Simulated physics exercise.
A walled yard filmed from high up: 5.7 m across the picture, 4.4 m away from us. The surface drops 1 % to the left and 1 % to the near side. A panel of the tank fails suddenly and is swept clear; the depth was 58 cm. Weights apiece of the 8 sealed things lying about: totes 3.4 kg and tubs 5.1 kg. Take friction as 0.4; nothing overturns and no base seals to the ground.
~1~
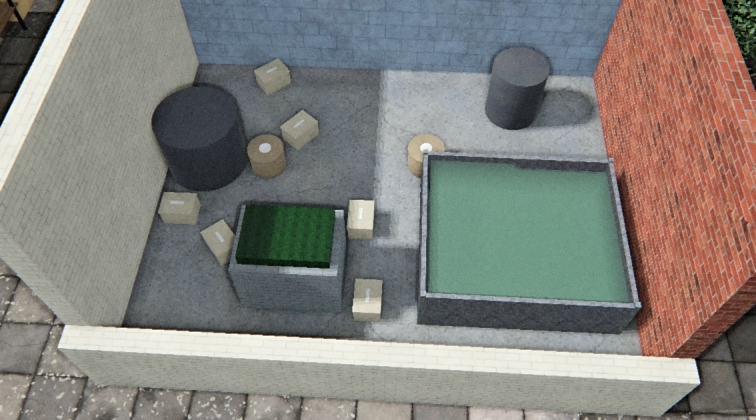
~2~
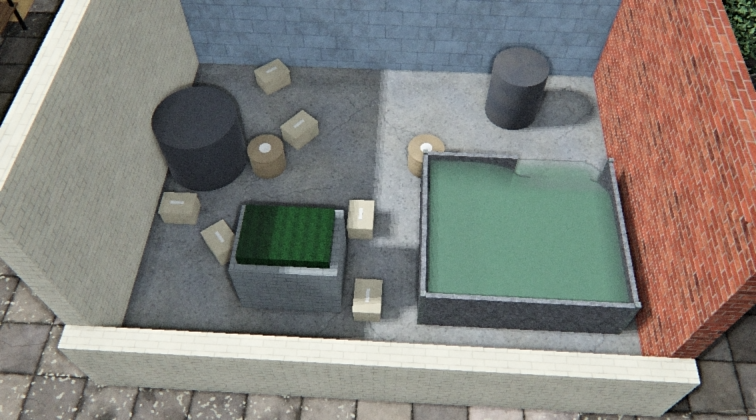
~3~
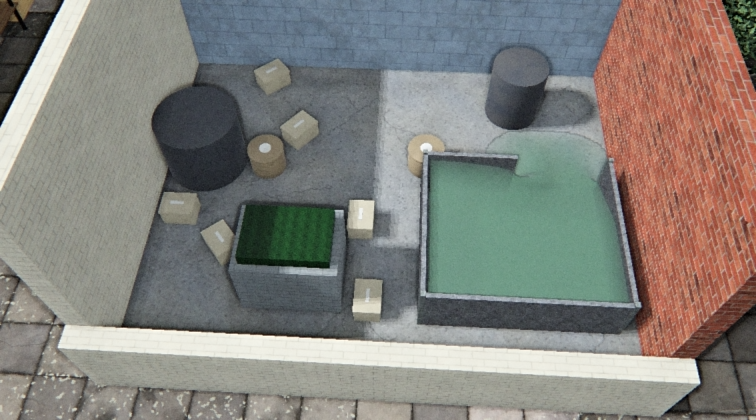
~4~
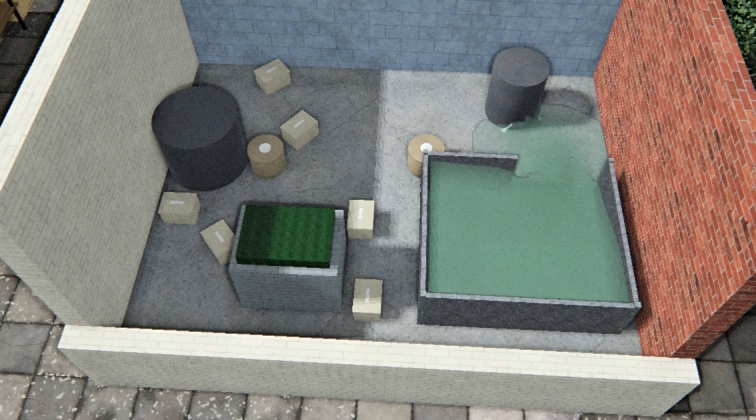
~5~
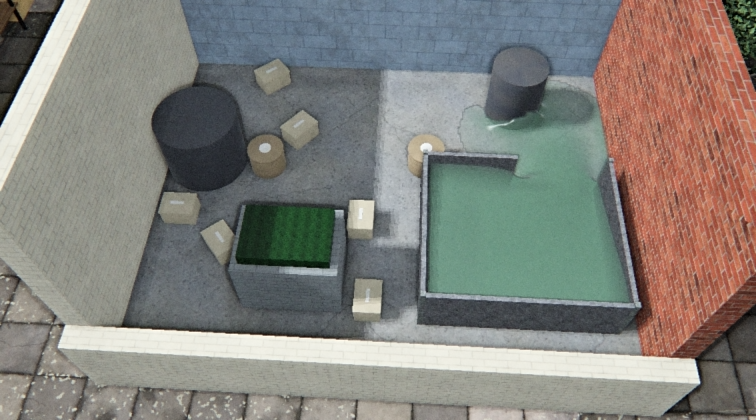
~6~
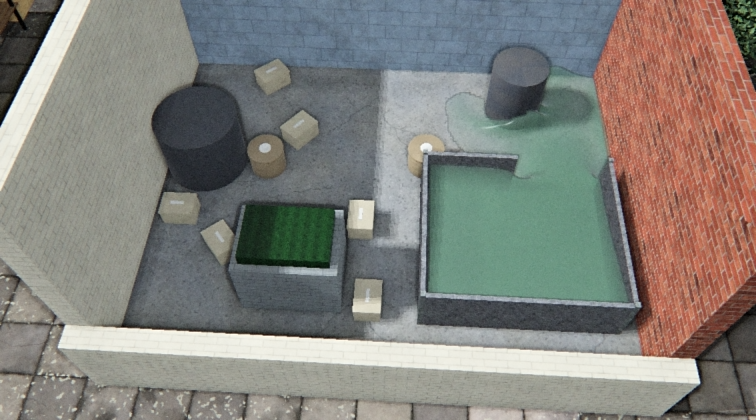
The clip shows a walled yard from above, where the far side of a tank of green water opens and water pours out, spreading across the floor around a dark cylinder while the scattered boxes stay still.
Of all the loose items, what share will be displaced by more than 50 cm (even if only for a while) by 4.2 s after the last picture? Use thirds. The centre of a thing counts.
That comes to between one and two thirds.
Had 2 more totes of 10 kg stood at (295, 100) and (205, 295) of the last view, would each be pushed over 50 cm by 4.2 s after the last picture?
In turn: Past it, less.
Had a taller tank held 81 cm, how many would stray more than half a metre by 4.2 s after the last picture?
In that case 5 of them.
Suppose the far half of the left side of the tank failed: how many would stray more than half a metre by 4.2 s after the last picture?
In that case 7 of them.
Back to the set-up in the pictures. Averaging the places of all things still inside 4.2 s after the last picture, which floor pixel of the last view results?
At about (259, 221).
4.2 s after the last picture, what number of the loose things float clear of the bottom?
I count 4.
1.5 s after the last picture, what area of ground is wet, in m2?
About 11.5 m2.
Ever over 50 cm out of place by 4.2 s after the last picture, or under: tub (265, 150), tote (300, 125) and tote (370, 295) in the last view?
In that order: Past it, more, less.
Then, 0.4 s after the last picture 0 of 8 are over 50 cm from their spots; 0 afloat.
Then, 1.5 s after the last picture 0 of 8 are over 50 cm from their spots; 0 afloat.
Then, 2.8 s after the last picture 4 of 8 are over 50 cm from their spots; 2 afloat.
Then, 4.2 s after the last picture 4 of 8 are over 50 cm from their spots, and 5 have been at some point; 4 afloat.
